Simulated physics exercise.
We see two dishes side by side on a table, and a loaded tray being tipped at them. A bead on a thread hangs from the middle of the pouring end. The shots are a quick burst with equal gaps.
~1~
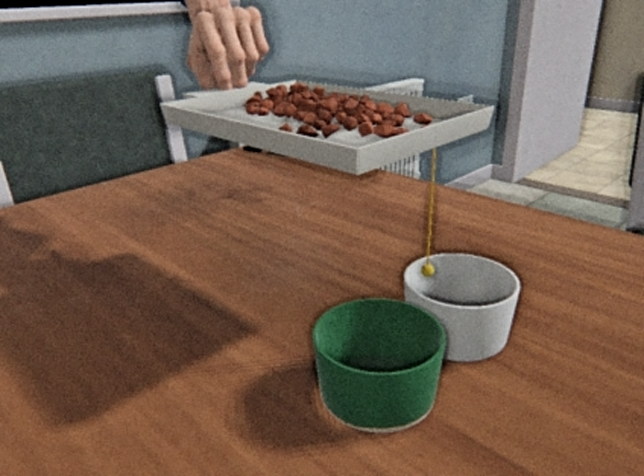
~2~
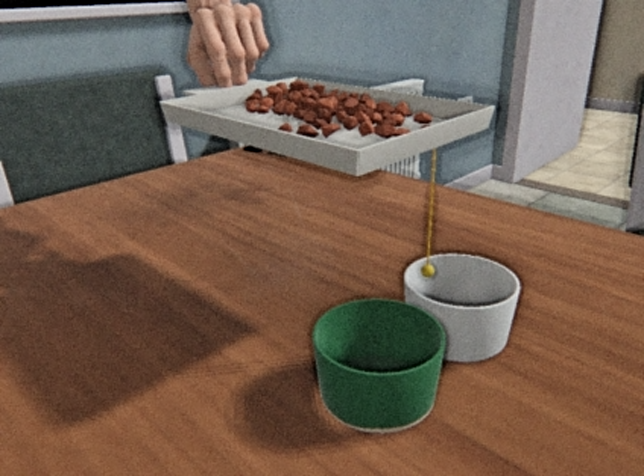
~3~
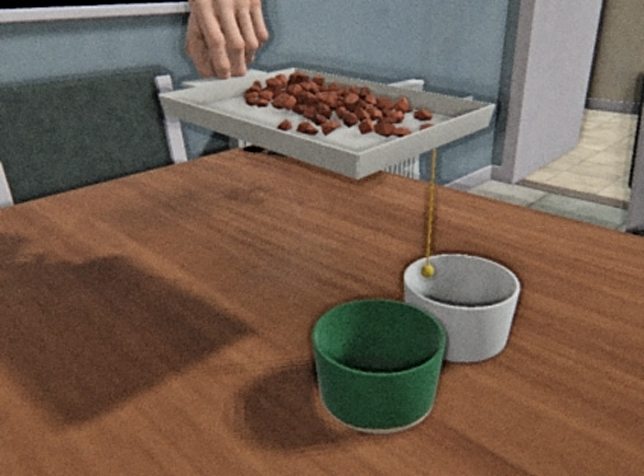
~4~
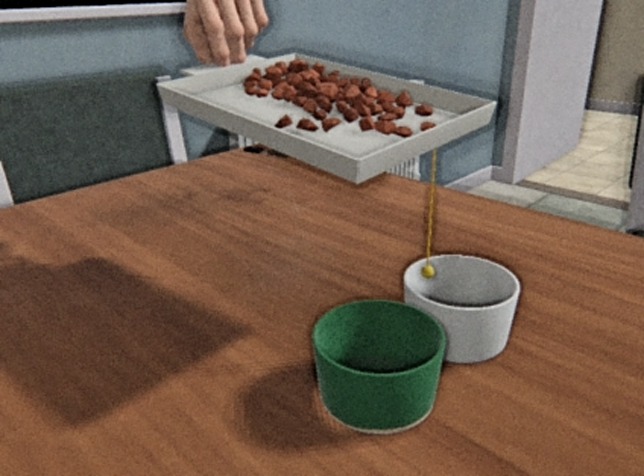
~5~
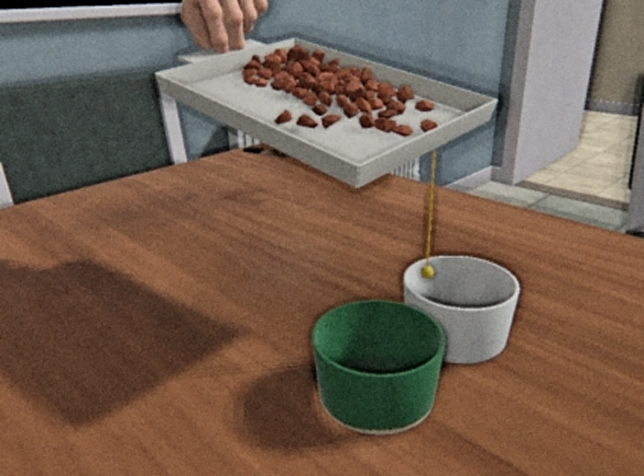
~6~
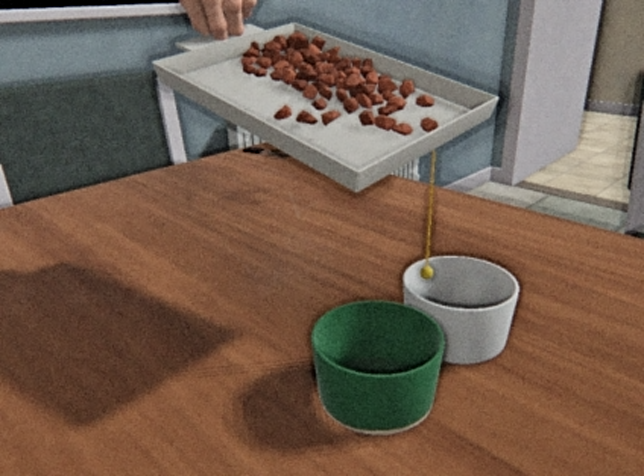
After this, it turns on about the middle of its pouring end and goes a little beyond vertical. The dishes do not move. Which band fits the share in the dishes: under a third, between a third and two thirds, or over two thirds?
The two hold more than two thirds of the load.
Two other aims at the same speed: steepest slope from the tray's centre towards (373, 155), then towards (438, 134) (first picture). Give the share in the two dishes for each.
First some 60, then 50 per cent.
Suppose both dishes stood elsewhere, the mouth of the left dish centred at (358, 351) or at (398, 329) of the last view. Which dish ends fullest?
In turn: Left; the left one.
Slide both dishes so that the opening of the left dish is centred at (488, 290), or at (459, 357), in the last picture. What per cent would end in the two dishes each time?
The first gives 0 %, the second 20 %.
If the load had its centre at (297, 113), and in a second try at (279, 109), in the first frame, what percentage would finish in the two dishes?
Roughly 90 per cent, and 90 per cent.
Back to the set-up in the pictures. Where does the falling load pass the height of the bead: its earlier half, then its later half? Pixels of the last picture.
Early half (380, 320), late half (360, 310).
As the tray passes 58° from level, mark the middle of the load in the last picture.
At about (364, 139).
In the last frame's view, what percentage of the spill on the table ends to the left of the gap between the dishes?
It comes to 40 per cent or so.
Soon after the last picture, tray tipped steeply; most on the tray; a small part in the air.
A little later, tray tipped right over; about a third on the tray; about half in the left dish; a small part outside both; a small part in the air.
Later still, tray tipped past a quarter turn; most in the left dish; a small part outside both.
At rest, tray tipped past a quarter turn; most in the left dish; none in the right dish; a small part outside both.
